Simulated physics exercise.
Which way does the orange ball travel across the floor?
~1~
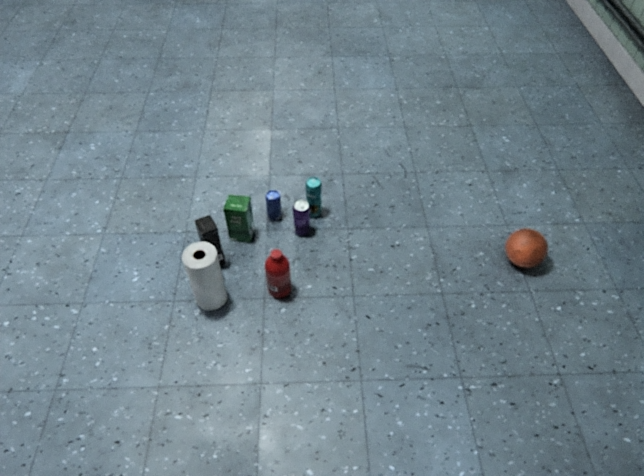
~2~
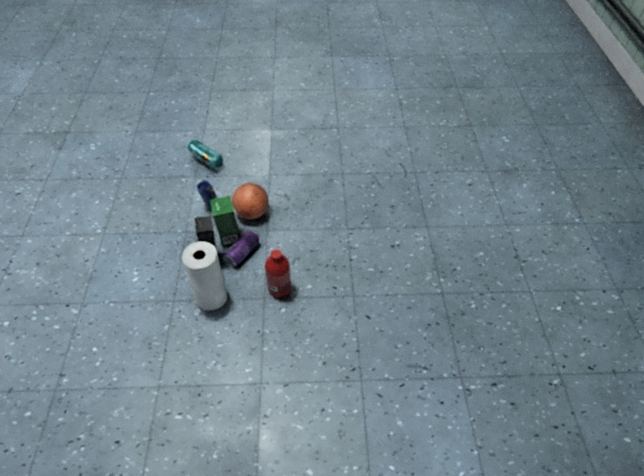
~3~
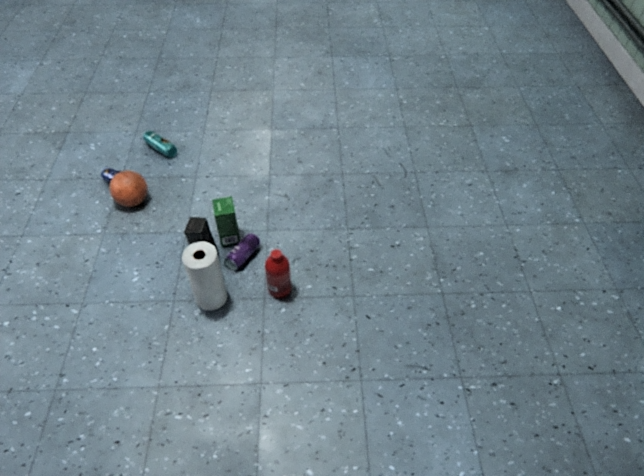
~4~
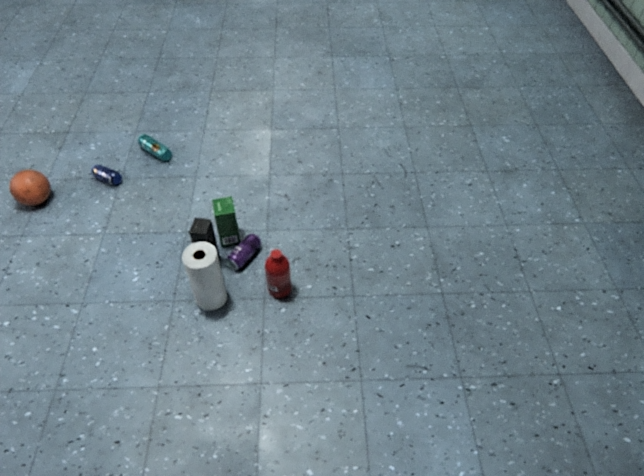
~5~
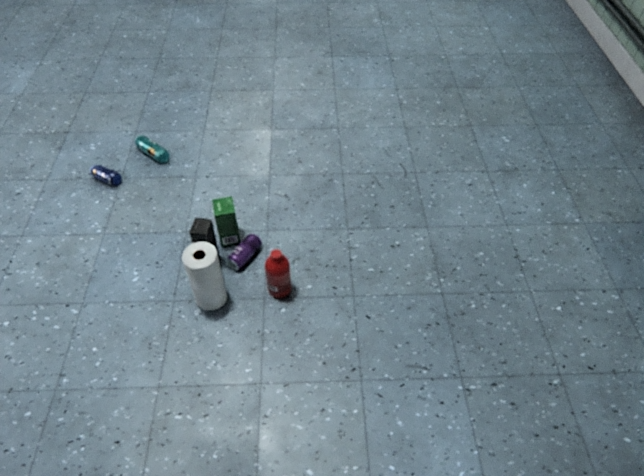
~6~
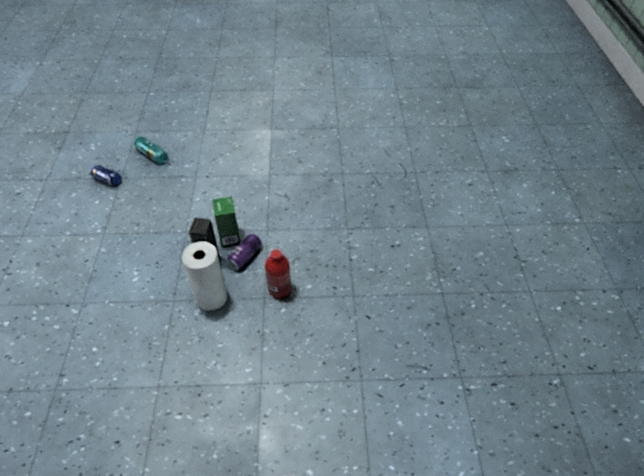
The orange ball travels to the left, passing through the group of objects and on out of view.
